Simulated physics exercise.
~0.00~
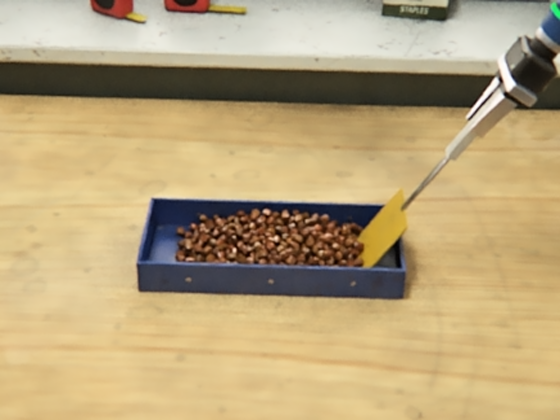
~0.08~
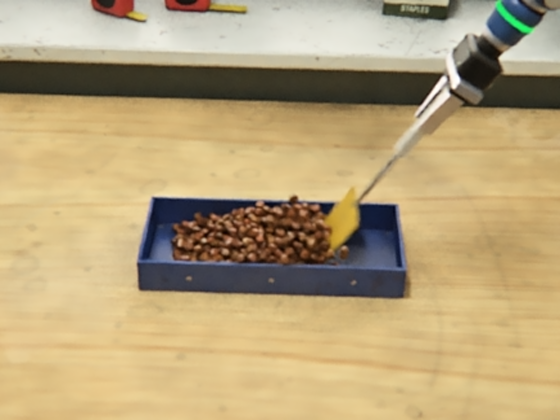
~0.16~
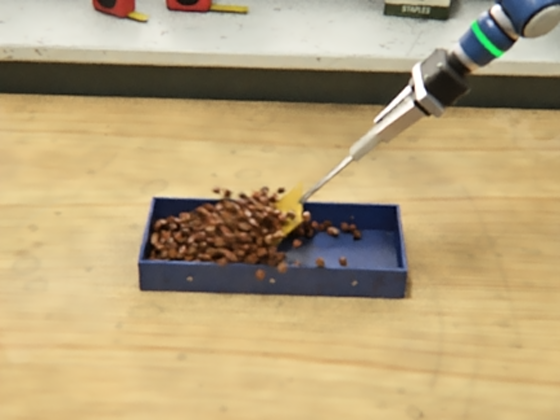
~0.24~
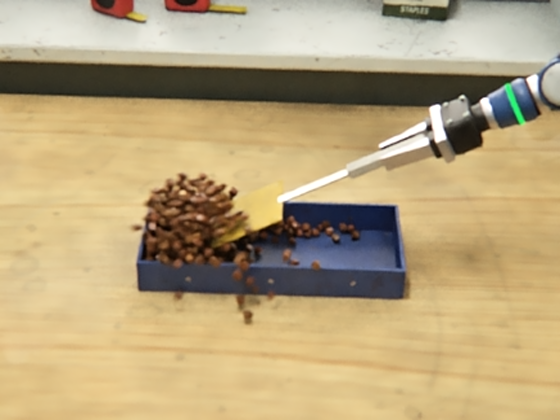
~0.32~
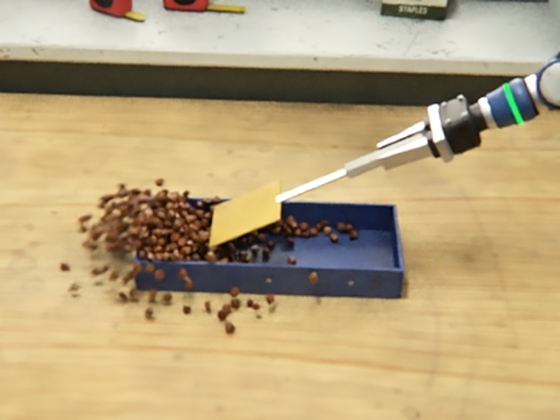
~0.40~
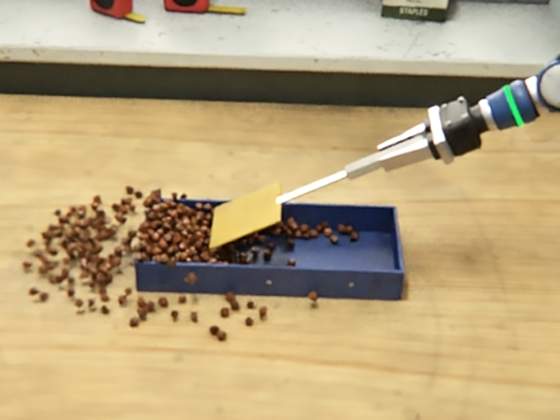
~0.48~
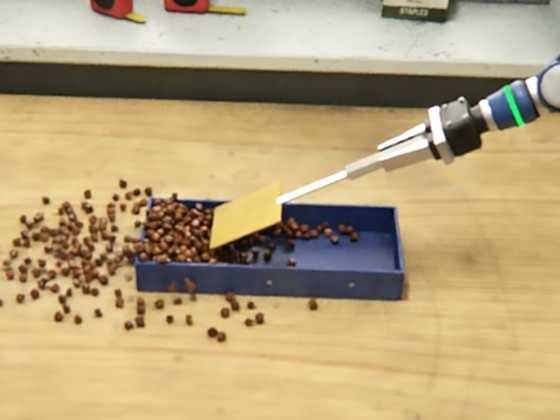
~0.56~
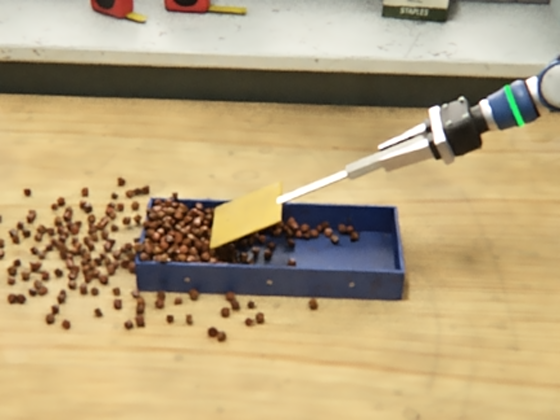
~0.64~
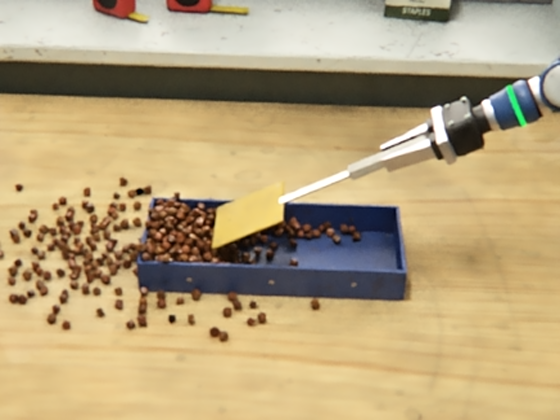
At the start, a robot arm holds a yellow paddle at the right end of a shallow blue tray filled with small brown pellets on a wooden table. The paddle sweeps left, pushing the pellets into a growing heap. As it nears the left part of the tray, it tilts flatter and rises slightly, then stops. The piled pellets surge onward, spilling over the left end and front edge. They scatter and roll across the tabletop, then settle. Many pellets end up on the table, while the rest stay in the tray, mostly heaped at its left end.
